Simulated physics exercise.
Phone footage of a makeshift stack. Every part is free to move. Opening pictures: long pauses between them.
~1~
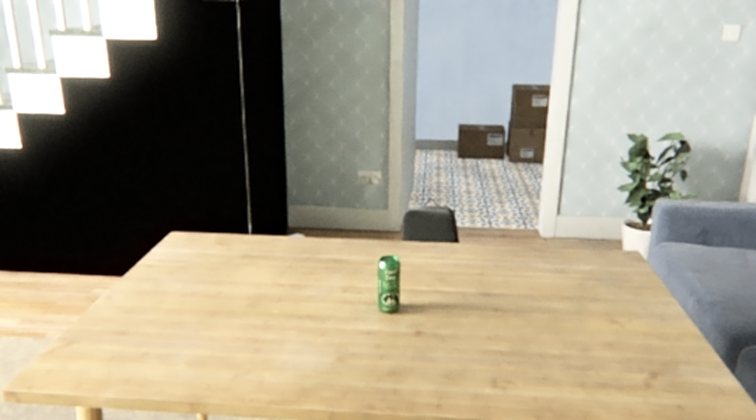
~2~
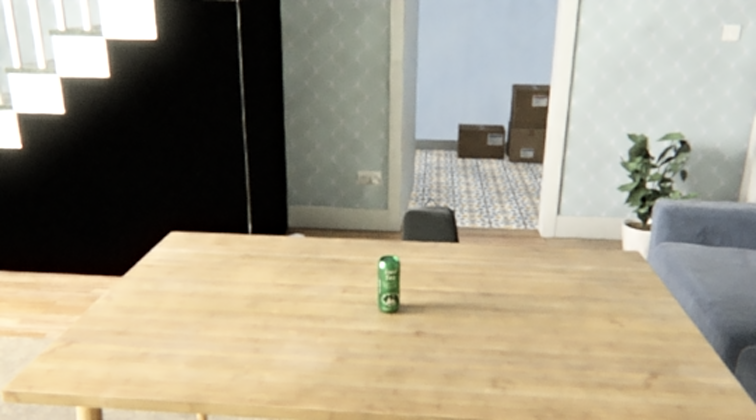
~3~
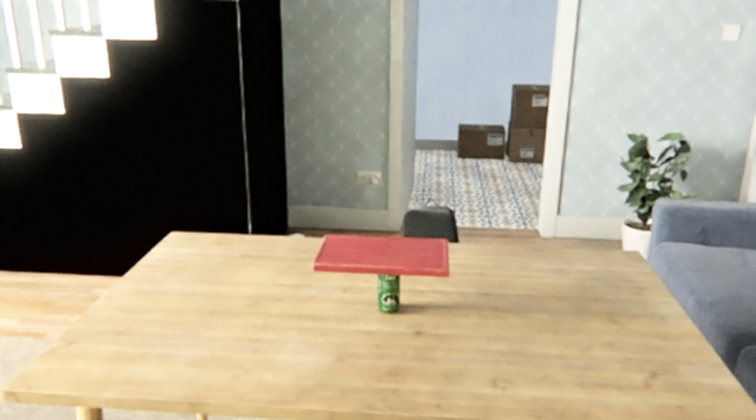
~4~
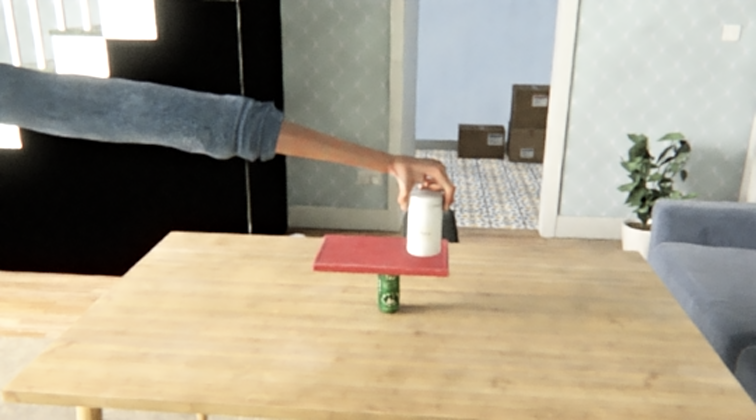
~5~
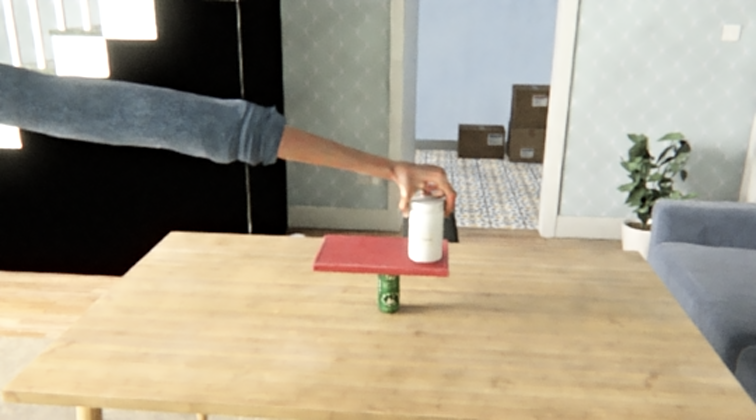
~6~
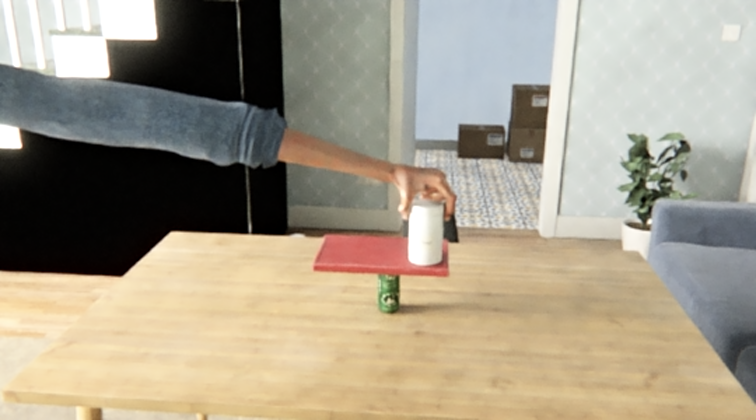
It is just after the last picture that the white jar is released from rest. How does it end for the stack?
Most likely the stack fails.
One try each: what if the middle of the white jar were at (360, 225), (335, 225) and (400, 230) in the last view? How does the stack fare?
The first time it collapses, the second time it collapses, and the third time it stays standing.
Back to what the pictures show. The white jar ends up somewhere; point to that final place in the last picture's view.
Roughly at pixel (459, 321).
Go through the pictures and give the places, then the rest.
The last thing is not in view yet, in the first frame.
The last thing is not in view yet, in the second frame.
The last thing is not in view yet; red lid (383, 255), in the third frame.
Still above its spot; white jar (425, 223); red lid (383, 255), in the fourth frame.
Still above its spot; white jar (427, 228); red lid (383, 255), in the fifth frame.
Set down, still held; white jar (426, 232); red lid (383, 255), in the sixth frame.
Then, 0.60 s later than the last frame, white jar now fallen; red lid tilted by 64°.
Then, 0.90 s later than the last frame, green can tilted by 53°; red lid tilted by 48°.
When it is over, fallen, red lid, white jar and green can. End places, in pixels of the last picture, white jar near (459, 322). The stack comes apart.
